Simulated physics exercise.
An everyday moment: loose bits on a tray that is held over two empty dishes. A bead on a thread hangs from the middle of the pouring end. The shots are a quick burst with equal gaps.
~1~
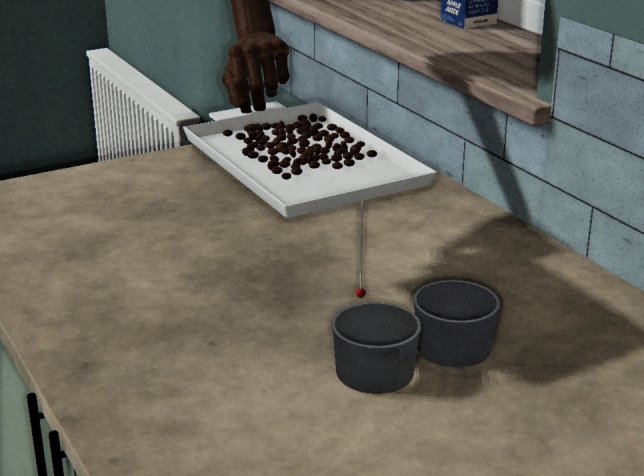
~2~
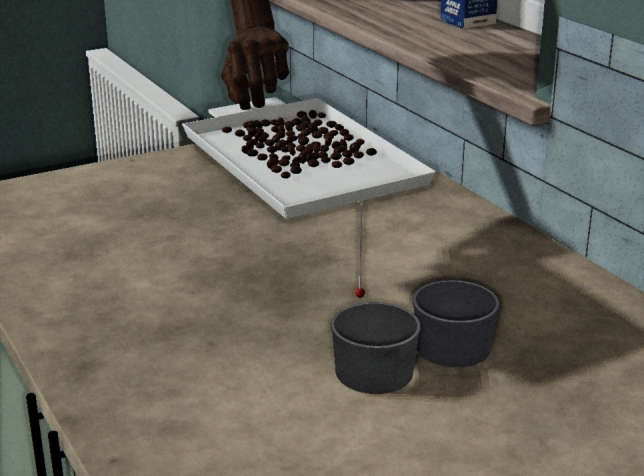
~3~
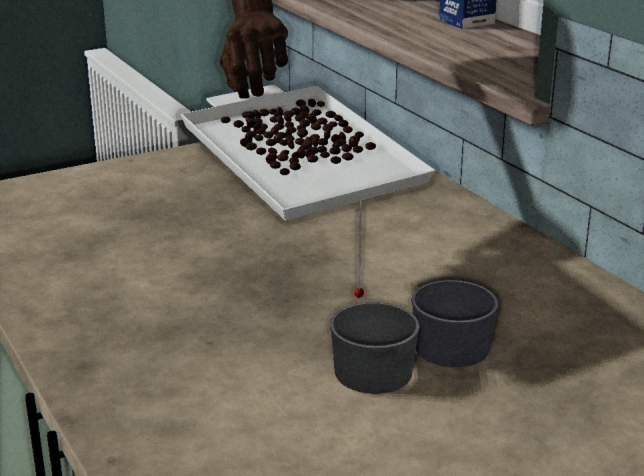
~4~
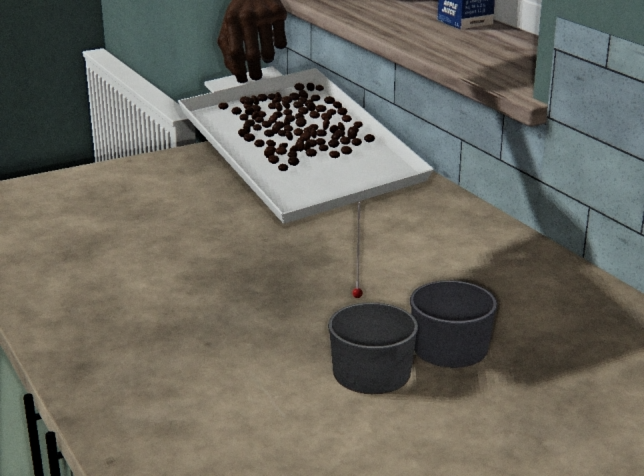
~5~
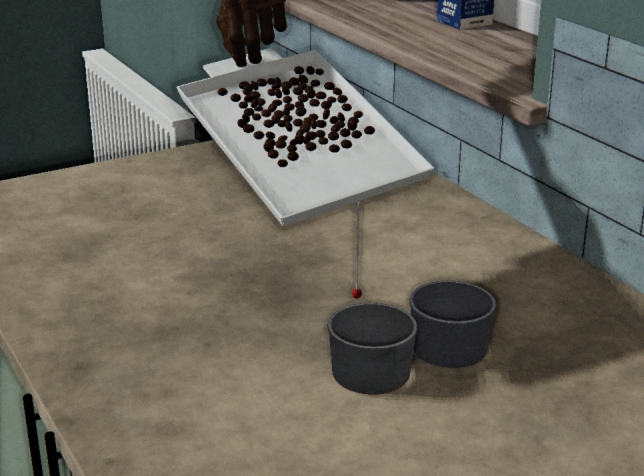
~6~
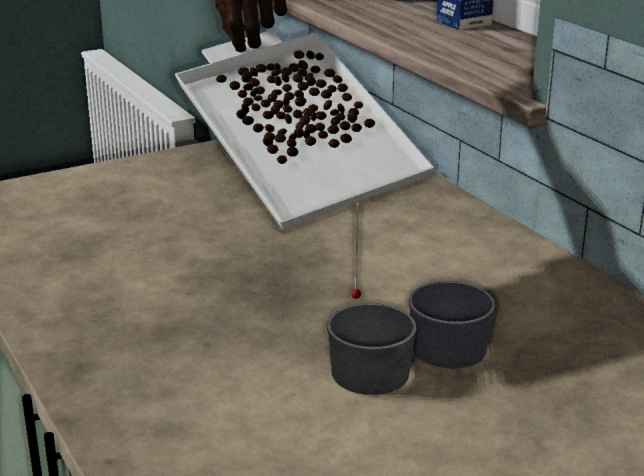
A dark hand at the far end of a white tray of small dark brown pieces gradually raised that end, steepening the tray's slant above two empty dark dishes, while a red bead hung nearly still.
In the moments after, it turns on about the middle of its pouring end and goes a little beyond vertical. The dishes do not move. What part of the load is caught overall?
They take under half between them.
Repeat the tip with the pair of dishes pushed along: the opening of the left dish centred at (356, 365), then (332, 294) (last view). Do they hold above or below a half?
In turn: Below a half; the smaller part.
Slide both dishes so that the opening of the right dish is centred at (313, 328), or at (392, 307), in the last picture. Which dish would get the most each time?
First the right one, then the left-hand dish.
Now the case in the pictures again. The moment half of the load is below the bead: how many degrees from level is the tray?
Roughly 80°.
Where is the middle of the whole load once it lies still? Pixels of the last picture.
At about (310, 395).
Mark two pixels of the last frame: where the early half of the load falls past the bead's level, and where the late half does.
Early half (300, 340), late half (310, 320).
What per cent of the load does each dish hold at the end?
Left dish: 20 %, right dish: 0 %.
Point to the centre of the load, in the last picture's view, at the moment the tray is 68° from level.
At about (308, 224).
Soon after the last picture, tray tipped steeply; about two thirds on the tray; about a third in the air.
A little later, tray tipped past a quarter turn; a stray few on the tray; about a quarter in the left dish; most outside both; a small part in the air.
Later still, tray tipped past a quarter turn; about a quarter in the left dish; most outside both.
At rest, tray tipped past a quarter turn; about a quarter in the left dish; none in the right dish; most outside both.
